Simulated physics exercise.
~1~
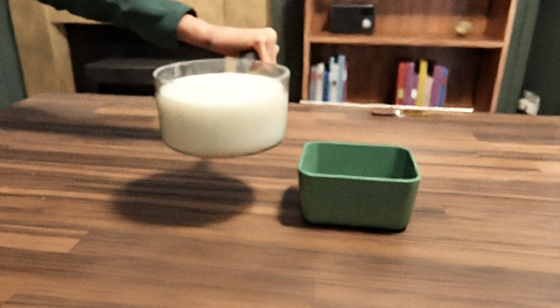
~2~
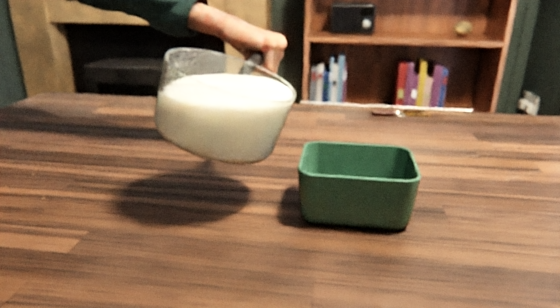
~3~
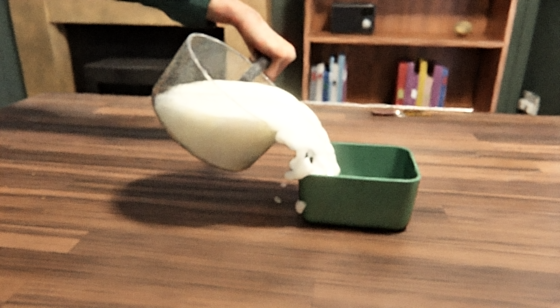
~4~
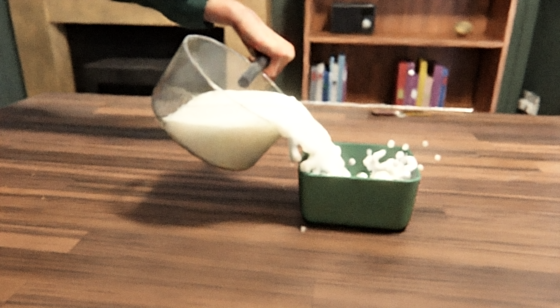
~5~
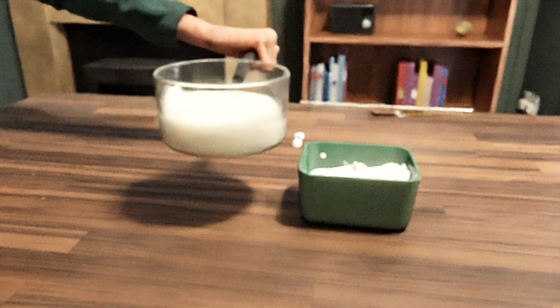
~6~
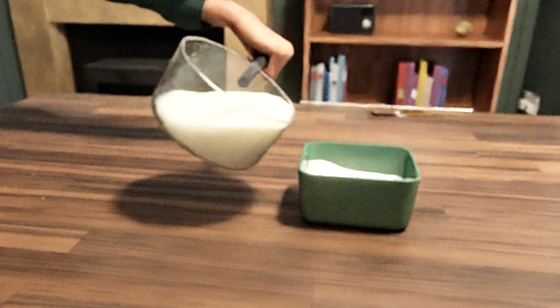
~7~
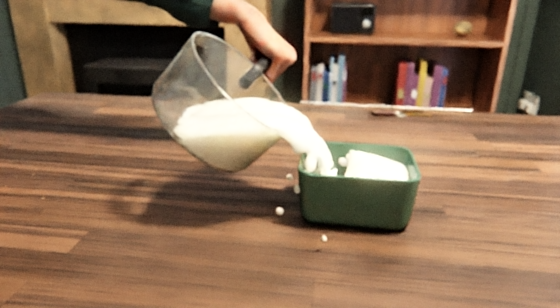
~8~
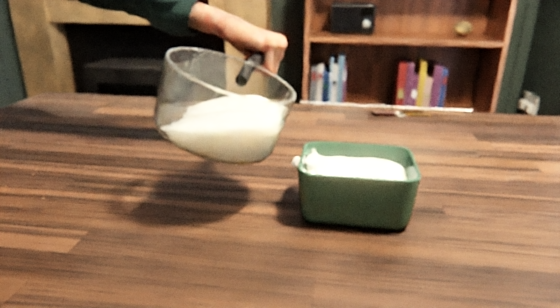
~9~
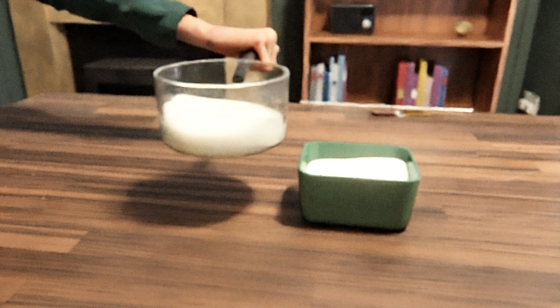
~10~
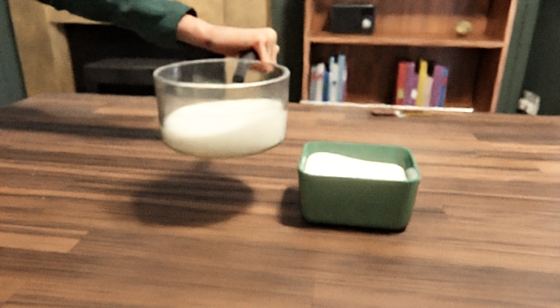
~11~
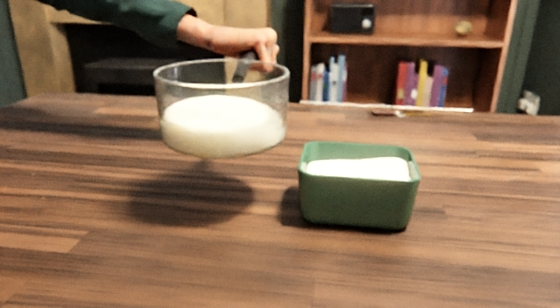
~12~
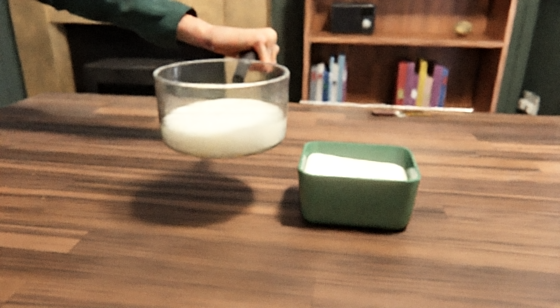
A hand tipped a clear glass pan of milk over a green oblong tub on a wooden table, levelled it, then tipped it again, with some drops scattering, and finally held it level, leaving the tub mostly full and milk still in the pan.
